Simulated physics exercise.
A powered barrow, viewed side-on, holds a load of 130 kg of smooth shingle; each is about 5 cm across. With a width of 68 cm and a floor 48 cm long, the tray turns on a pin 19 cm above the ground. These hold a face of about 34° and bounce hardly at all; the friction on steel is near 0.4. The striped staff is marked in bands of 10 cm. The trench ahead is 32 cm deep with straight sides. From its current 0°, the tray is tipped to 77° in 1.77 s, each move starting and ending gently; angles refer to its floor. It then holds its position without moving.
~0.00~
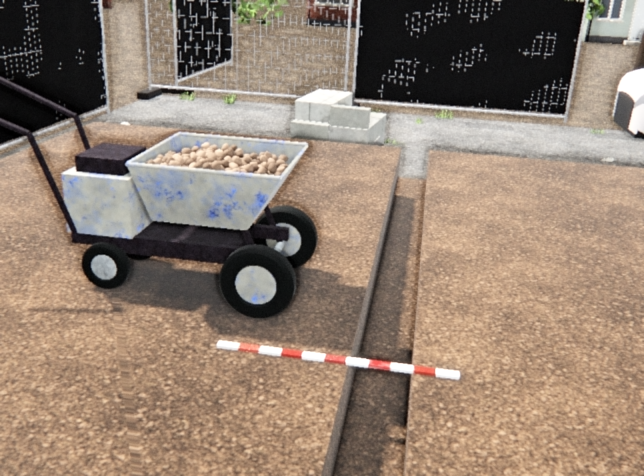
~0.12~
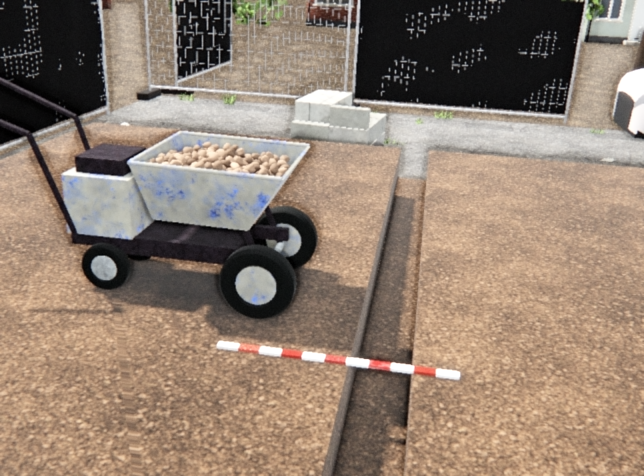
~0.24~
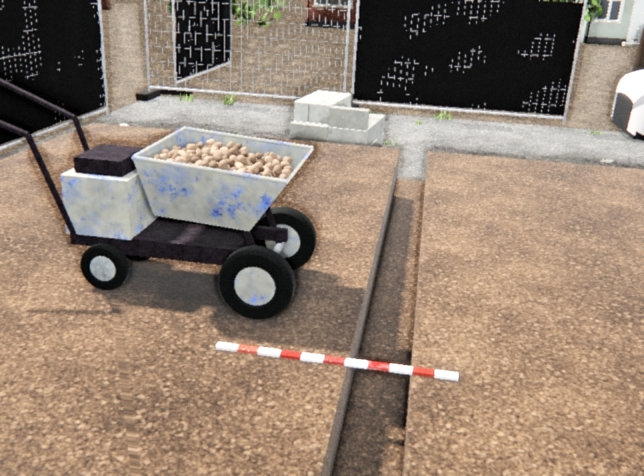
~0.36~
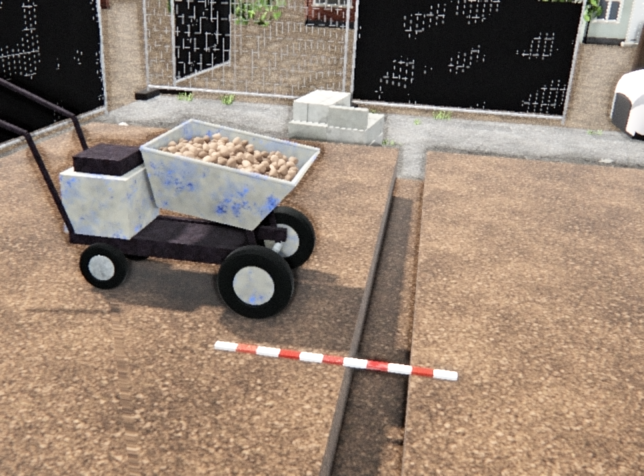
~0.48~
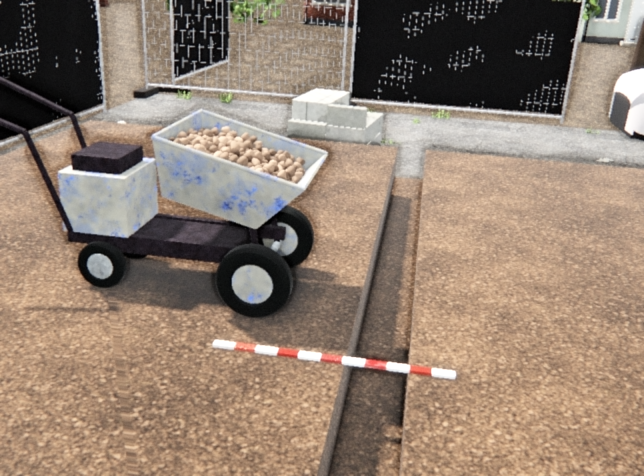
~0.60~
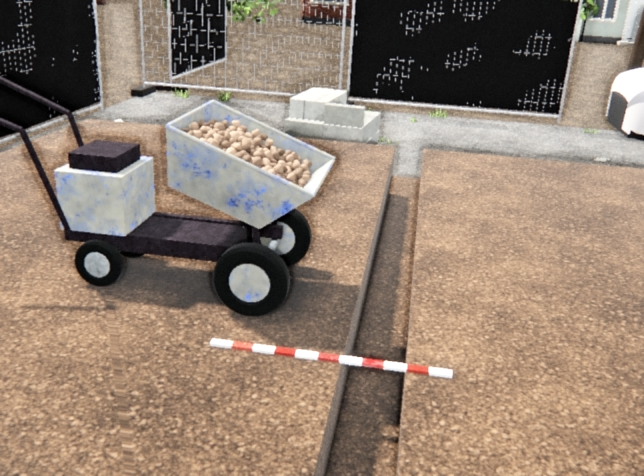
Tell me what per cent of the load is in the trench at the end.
Some 68 per cent.
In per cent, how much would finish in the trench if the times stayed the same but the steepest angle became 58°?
With that change, near 50 per cent.
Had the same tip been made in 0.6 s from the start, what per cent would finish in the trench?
It'd be some 40 per cent.
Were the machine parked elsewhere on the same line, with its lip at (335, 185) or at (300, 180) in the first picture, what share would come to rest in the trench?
Some 10 and some 45 per cent, in that order.
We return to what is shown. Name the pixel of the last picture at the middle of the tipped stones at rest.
Around (395, 336).
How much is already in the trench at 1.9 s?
Close to 40 per cent has got there by then.
After 1.3 s the floor is at 65°; 97 % in the tray, 3 % in the trench; the foremost stones are at (398, 288).
After 1.9 s the floor is at 77°; 31 % in the tray, 41 % in the trench, 28 % past the trench; the foremost stones are at (516, 307).
After 2.2 s the floor is at 77°; 10 % in the tray, 57 % in the trench, 33 % past the trench; the foremost stones are at (577, 318).
After 4.2 s the floor is at 77°; 0 % in the tray, 68 % in the trench, 32 % past the trench; the foremost stones are at (599, 320).
